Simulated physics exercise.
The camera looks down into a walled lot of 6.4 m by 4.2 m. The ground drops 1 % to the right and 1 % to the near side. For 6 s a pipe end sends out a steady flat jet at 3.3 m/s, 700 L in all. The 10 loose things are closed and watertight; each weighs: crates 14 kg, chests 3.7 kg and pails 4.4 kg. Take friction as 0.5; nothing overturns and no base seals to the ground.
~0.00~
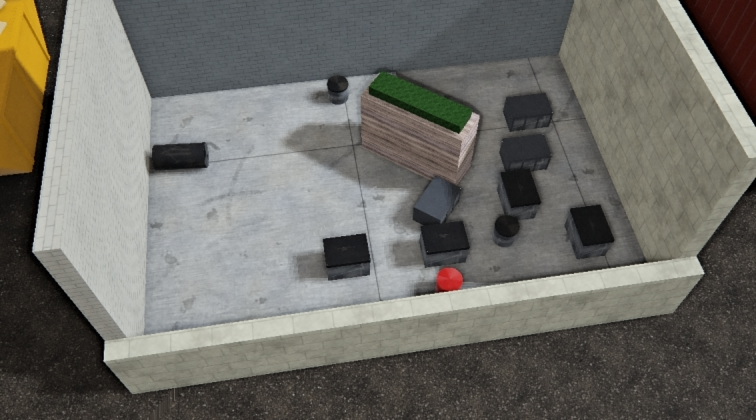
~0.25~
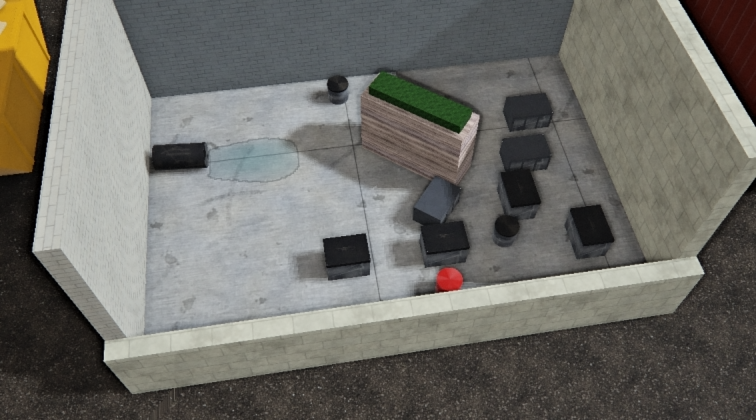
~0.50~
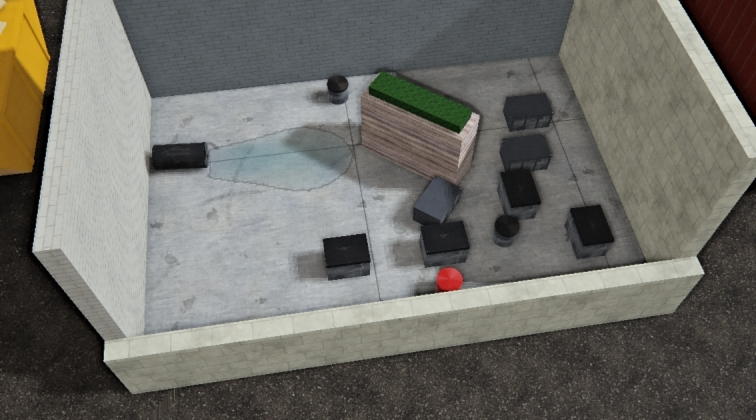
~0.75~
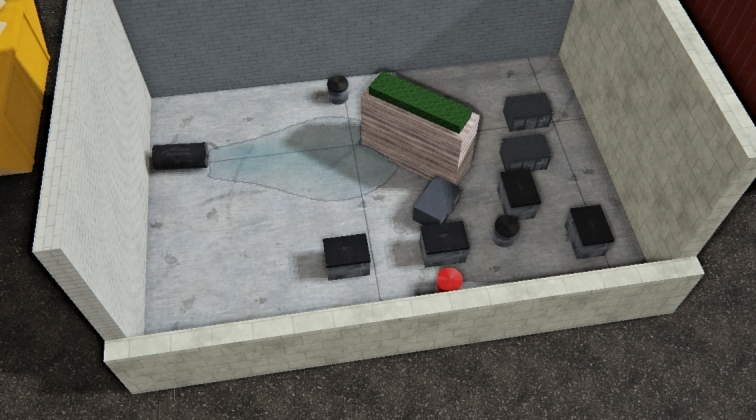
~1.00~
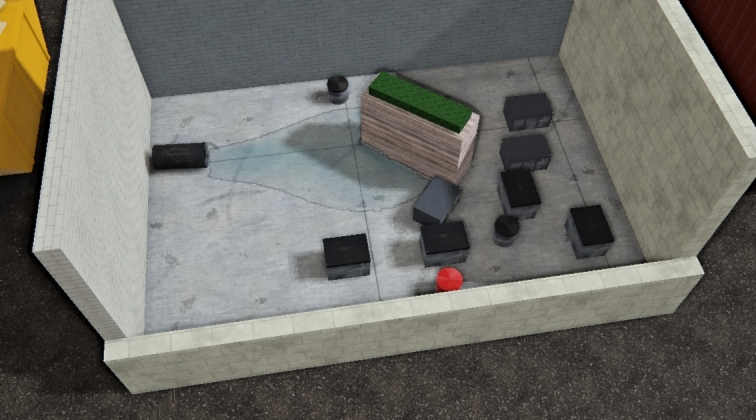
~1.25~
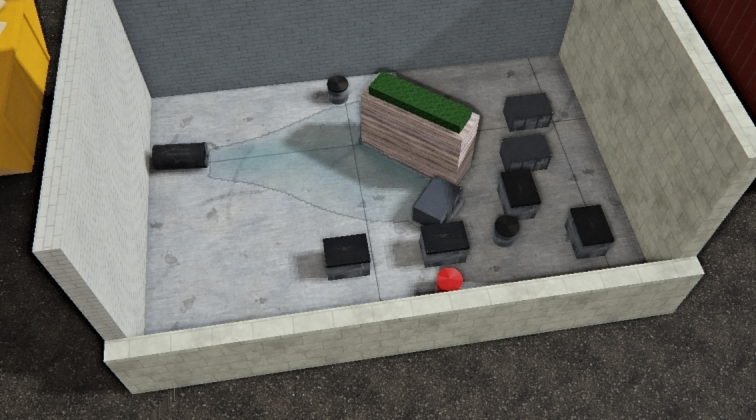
Water spreads in a thin, pale sheet across the grey floor of a walled lot, seen from above by a camera that stays still. Dark boxes and pails stand mostly to the right, with a red pail by the near wall and a green-topped block near the middle. From a dark pipe at left, the water fans rightward to the block, then widens along its near side to a tilted grey box, while nothing else moves.
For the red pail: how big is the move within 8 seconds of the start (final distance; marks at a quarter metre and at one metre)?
Red pail moves a short way.
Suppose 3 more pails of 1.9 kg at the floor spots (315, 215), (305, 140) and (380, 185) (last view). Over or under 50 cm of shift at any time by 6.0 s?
In turn: Short of it, past it, over.
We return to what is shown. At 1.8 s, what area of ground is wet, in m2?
Some 5.5 m2.
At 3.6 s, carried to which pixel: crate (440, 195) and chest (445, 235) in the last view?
Around (510, 272) and (460, 266).
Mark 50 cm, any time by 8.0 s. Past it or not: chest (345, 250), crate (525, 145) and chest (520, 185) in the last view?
In that order: Short of it, short of it, over.
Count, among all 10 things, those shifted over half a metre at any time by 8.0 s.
I count 5.
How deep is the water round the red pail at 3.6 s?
About 3 cm.
After 1.8 s the red pail is near (449, 279), 0.0 m from its start, aground; 0 afloat.
After 3.6 s the red pail is near (445, 294), 0.2 m from its start, aground; 3 afloat.
After 5.6 s the red pail is near (415, 288), 0.4 m from its start, aground; 4 afloat.
After 8.0 s the red pail is near (414, 288), 0.4 m from its start, aground; 7 afloat.
